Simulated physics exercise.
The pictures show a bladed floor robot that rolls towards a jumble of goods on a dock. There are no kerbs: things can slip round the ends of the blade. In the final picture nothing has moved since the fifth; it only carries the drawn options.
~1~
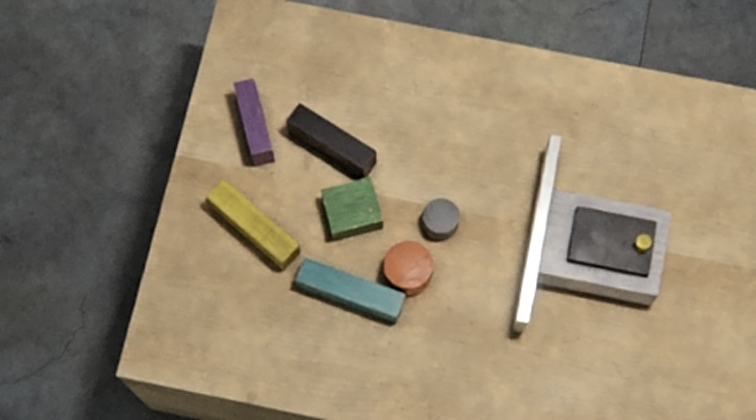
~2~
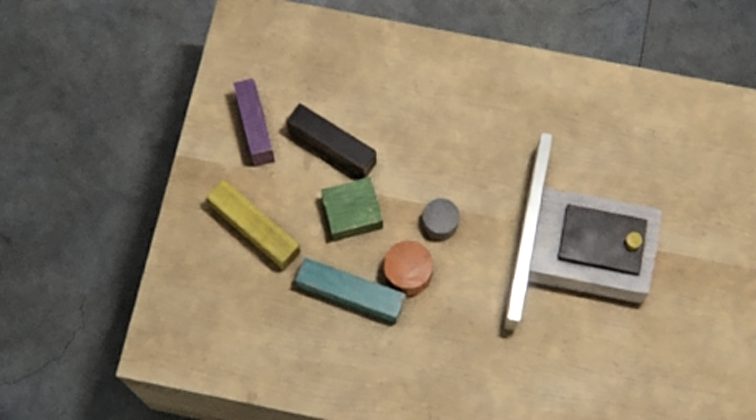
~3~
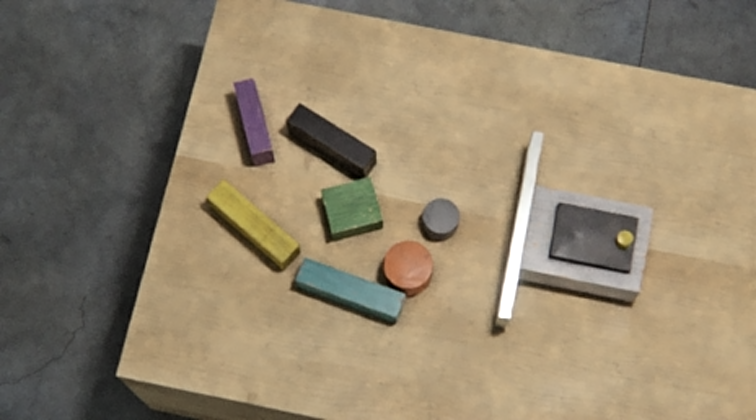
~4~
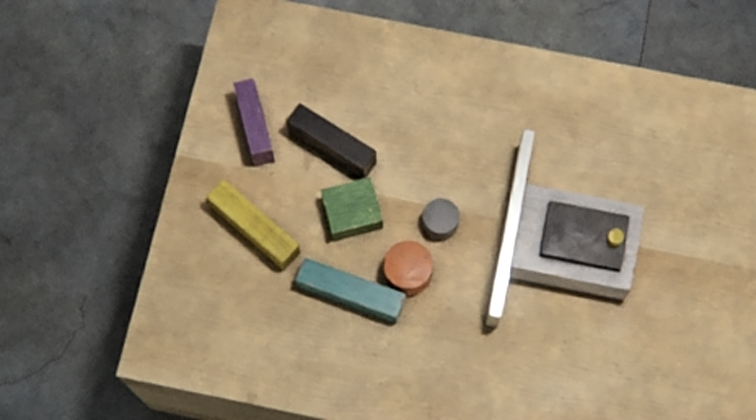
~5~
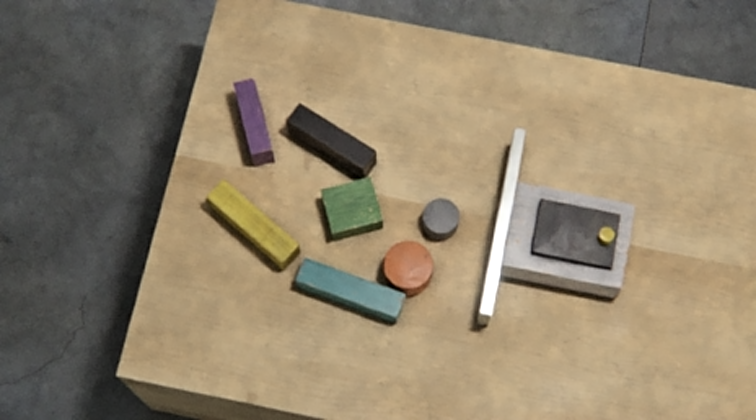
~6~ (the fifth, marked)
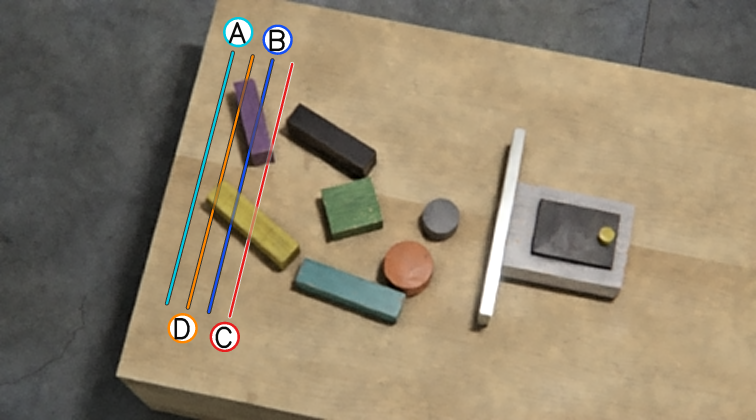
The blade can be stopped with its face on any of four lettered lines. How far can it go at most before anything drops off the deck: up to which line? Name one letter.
Line B.
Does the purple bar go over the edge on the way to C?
By then, no.
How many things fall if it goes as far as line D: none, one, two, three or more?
By then, two.
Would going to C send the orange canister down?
By then, no.
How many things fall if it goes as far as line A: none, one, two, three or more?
In all, three or more.
On the copy, A at (201, 174); B at (242, 182); C at (262, 186); D at (221, 178).
On B. First, robot (475, 214); yellow stick (250, 223); turquoise bar (330, 288).
Then, robot (379, 195); yellow stick (222, 224); green crate (254, 201).
Finally, robot (307, 180); yellow stick (158, 228); green crate (186, 191); nothing has fallen.
By contrast, A drops the yellow stick, green crate and purple bar; C is safe but short; D drops the yellow stick and green crate.
